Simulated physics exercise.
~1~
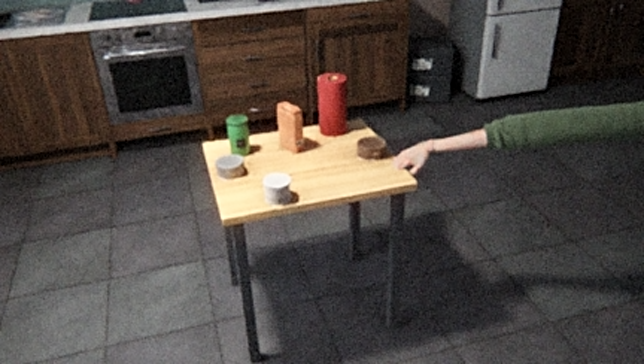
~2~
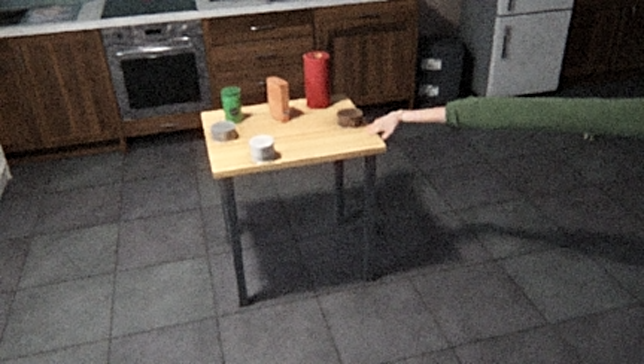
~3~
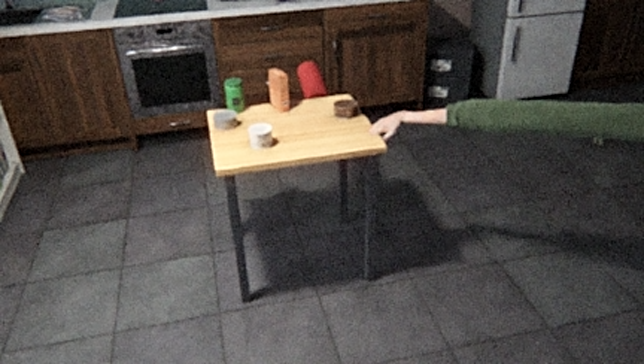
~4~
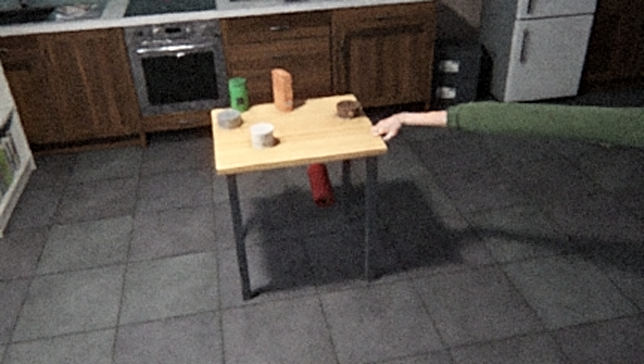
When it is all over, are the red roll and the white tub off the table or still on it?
The red roll topples and falls off the table. The white tub stays on the tabletop.
